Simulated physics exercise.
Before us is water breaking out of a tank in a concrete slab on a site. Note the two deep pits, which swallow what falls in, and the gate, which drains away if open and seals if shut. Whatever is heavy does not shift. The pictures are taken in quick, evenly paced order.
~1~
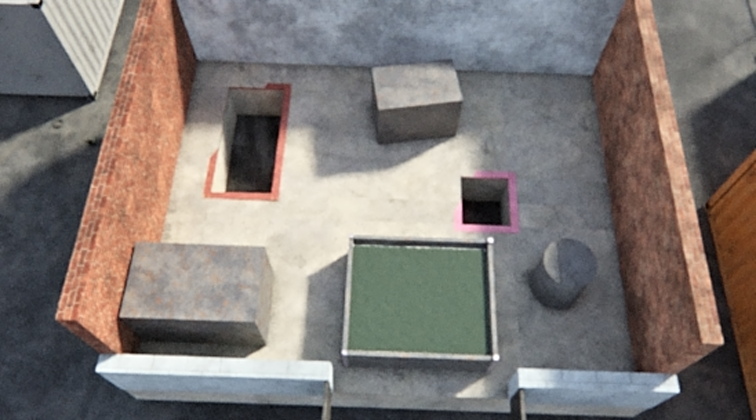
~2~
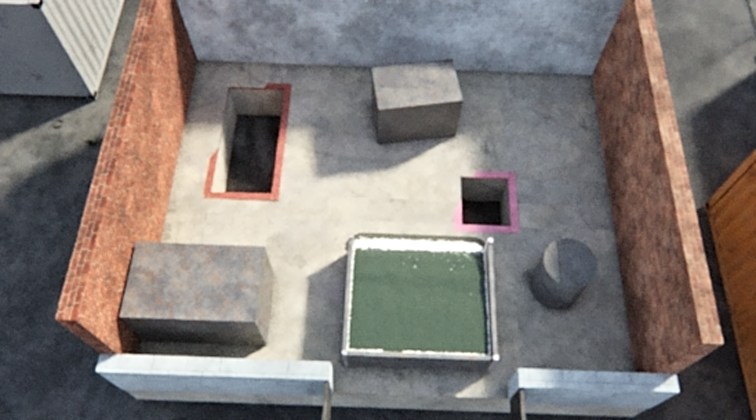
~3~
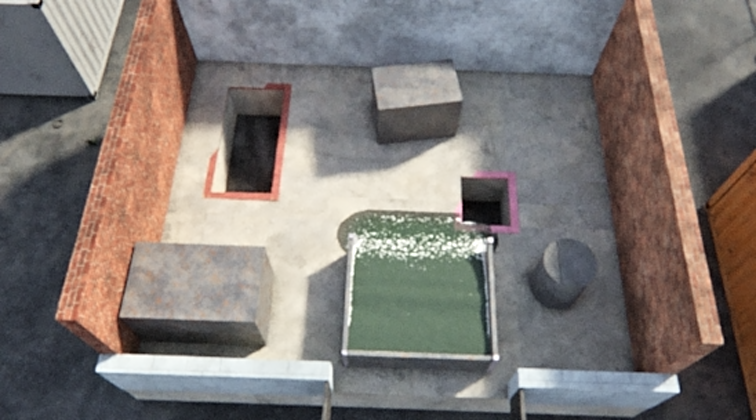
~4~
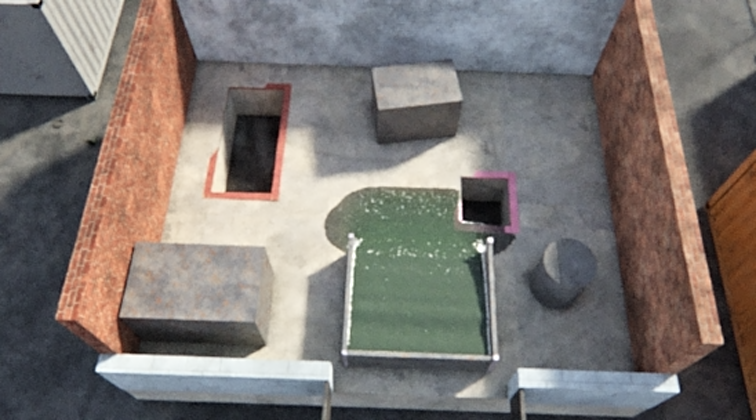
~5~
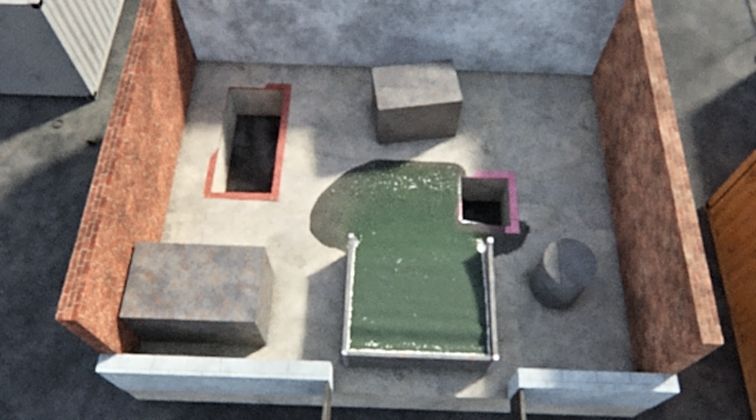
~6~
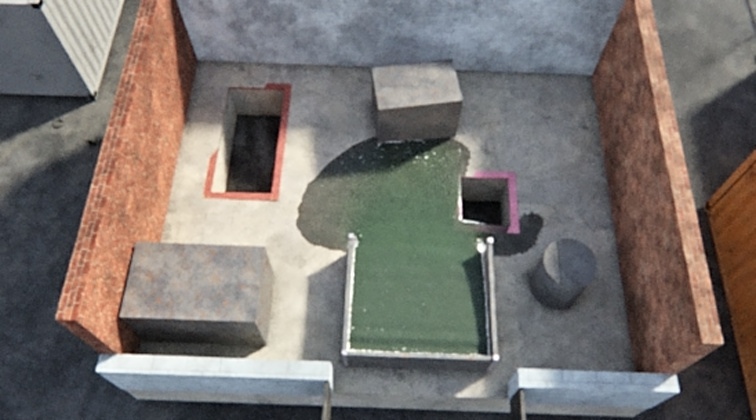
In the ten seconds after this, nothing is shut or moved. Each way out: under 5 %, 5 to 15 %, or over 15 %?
Gate under 5 %; red pit over 15 %; pink pit over 15 %.
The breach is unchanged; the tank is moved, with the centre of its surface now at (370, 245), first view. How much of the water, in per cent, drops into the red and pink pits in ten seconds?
The red pit ends up with 35 per cent and the pink pit with 14 per cent.
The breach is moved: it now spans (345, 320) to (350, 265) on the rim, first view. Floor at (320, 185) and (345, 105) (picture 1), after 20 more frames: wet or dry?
First point: Inundated; second point: Inundated.
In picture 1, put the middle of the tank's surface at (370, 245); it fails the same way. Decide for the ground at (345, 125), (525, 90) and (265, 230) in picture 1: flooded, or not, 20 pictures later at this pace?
Location one: Soaked; location two: Soaked; location three: Bone dry.
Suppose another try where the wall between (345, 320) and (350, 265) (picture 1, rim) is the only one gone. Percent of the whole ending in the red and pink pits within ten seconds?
Red 30 %, pink 0 %.
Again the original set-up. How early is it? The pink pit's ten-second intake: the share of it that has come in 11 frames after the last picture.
Approximately 45 per cent.
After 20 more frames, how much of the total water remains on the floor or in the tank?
I reckon around 68 in a hundred.
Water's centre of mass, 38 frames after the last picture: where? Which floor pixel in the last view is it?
Roughly (444, 180).
A moment on, water covers 25 % of the floor; the gate 0 %, the red pit 0 %, the pink pit 9 %.
Next, water covers 40 % of the floor; the gate 0 %, the red pit 2 %, the pink pit 16 %.
Then, water covers 50 % of the floor; the gate 0 %, the red pit 9 %, the pink pit 23 %.
Later, water covers 65 % of the floor; the gate 0 %, the red pit 19 %, the pink pit 30 %.
In the end, water covers 65 % of the floor; the gate 0 %, the red pit 23 %, the pink pit 37 %.
